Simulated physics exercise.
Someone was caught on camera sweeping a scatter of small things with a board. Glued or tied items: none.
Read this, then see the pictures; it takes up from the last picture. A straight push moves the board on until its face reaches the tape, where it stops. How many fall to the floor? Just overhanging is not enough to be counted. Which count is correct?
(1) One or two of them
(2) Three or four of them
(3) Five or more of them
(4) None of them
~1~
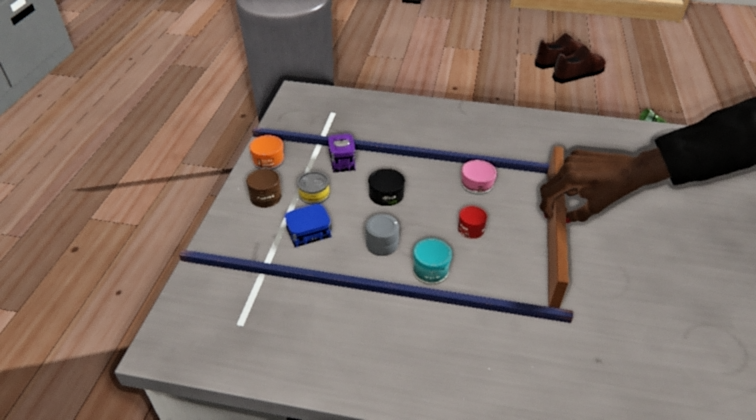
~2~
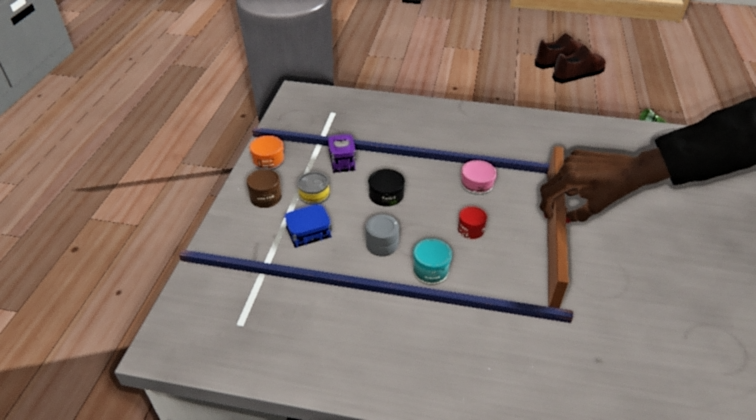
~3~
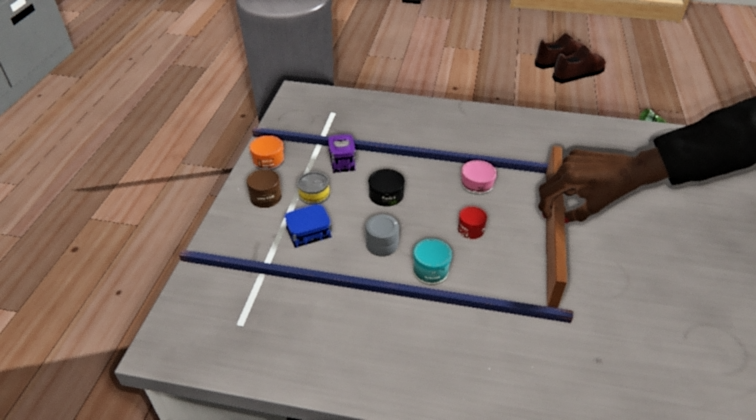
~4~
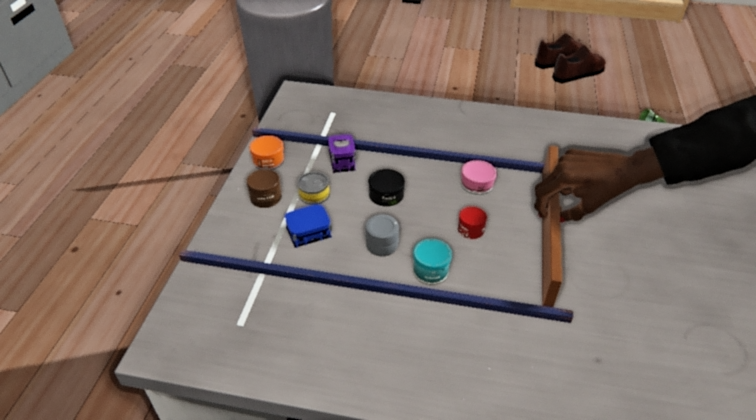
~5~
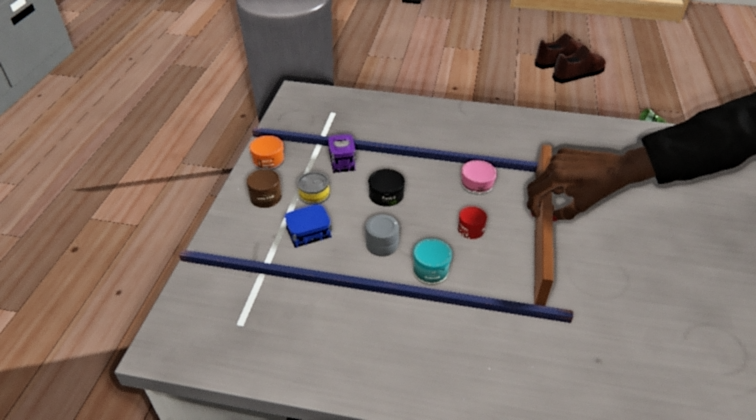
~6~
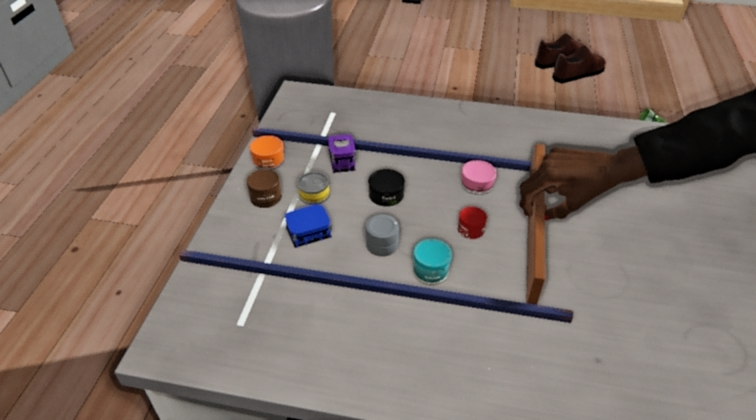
(4) None of them.
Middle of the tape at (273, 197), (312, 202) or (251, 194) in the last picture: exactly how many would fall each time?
In order, the counts are 1, 0 and 5.
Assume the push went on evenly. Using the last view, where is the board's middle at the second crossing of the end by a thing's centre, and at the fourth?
I'd put the first at about (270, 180) and the next at about (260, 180).
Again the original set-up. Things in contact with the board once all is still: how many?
That comes to 5.
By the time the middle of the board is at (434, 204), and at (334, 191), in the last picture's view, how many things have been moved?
One spot: 3. Other spot: 9.
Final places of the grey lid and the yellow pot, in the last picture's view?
Grey lid: (268, 215); yellow pot: (257, 189).
Soon after, none off yet; orange tin at rest near (267, 153); brown tub at rest near (264, 189); yellow pot at rest near (314, 188).
In the end, the number that fall off is zero.
